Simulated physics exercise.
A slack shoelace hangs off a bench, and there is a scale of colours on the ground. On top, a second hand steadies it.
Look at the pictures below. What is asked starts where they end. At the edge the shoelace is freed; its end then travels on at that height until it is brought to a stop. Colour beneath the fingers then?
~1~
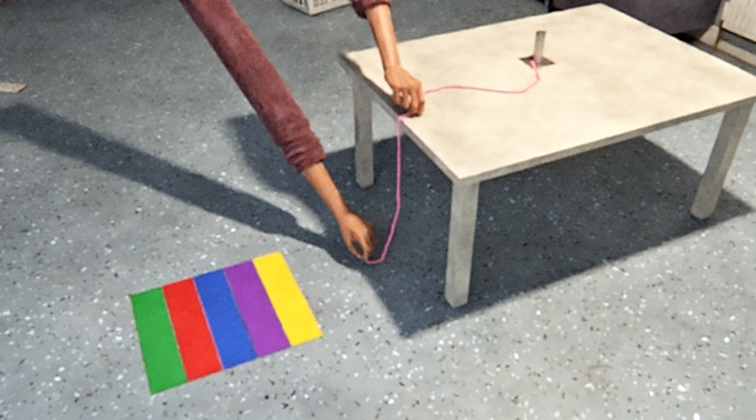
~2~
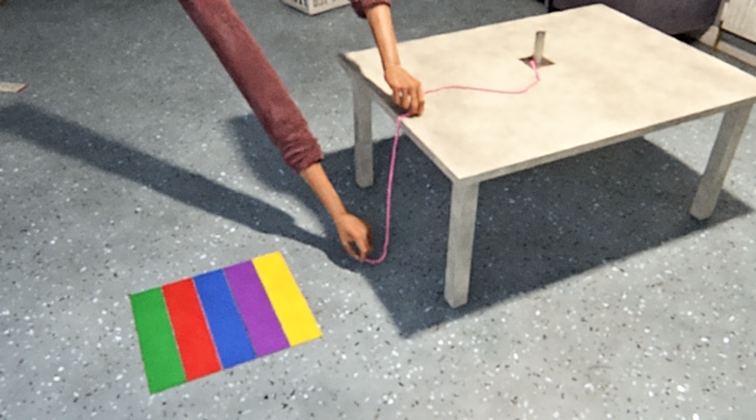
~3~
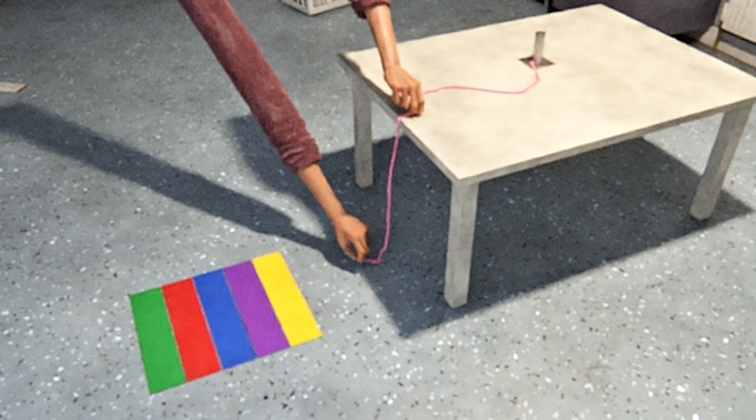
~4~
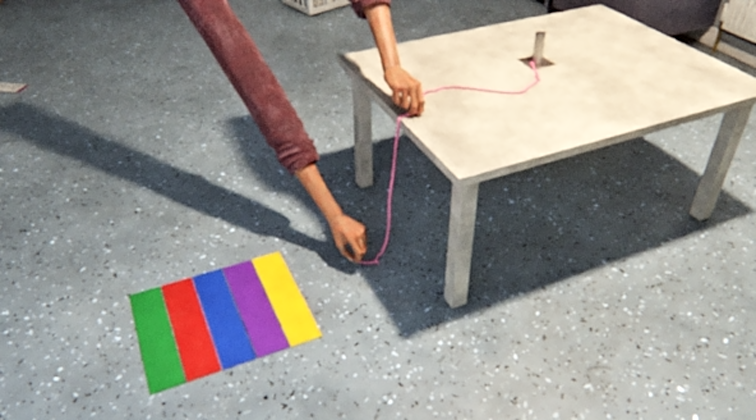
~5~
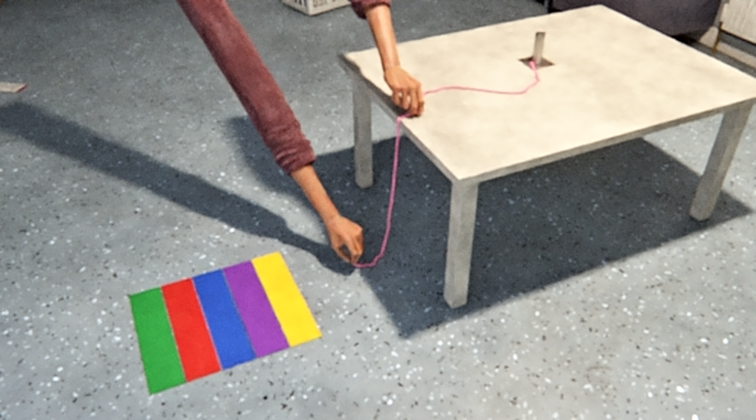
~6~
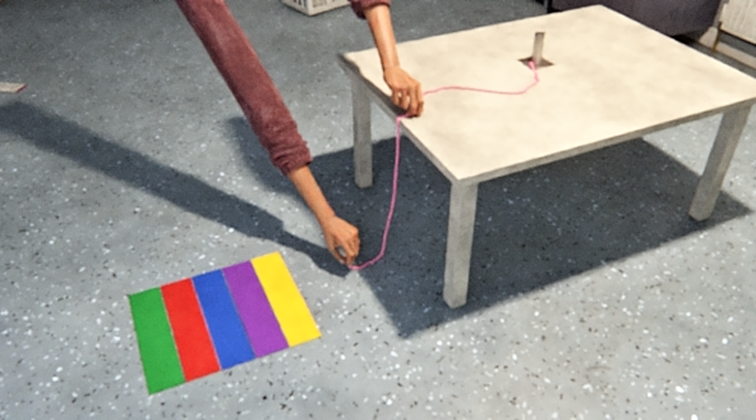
Red.
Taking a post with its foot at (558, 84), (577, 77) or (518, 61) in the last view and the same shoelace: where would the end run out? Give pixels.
In pixels, the answers are (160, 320), (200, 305) and (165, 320).
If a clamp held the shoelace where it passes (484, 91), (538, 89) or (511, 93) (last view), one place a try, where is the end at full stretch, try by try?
In order of the tries: About (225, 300), about (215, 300), about (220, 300).
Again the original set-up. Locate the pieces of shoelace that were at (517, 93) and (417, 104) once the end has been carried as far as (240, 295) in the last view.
You'll see them at (489, 92) and then at (389, 136).
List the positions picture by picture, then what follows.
End (363, 257); yellow (300, 324); purple (267, 334); blue (234, 345); red (200, 357); green (164, 369), in the first picture.
End (360, 258); shoelace through (535, 75) (496, 91) (432, 91) (400, 121) (390, 184) (387, 243), in the second picture.
End (358, 258), in the third picture.
End (355, 259); shoelace through (535, 76) (496, 92) (432, 91) (399, 121) (391, 185) (386, 243), in the fourth picture.
End (351, 261), in the fifth picture.
End (346, 262); shoelace through (534, 76) (495, 92) (431, 92) (399, 121) (395, 184) (384, 243), in the sixth picture.
Soon after, end near (240, 295); over purple.
Then, end near (201, 307); over red.
At full stretch, end near (179, 313); over red. Over red.
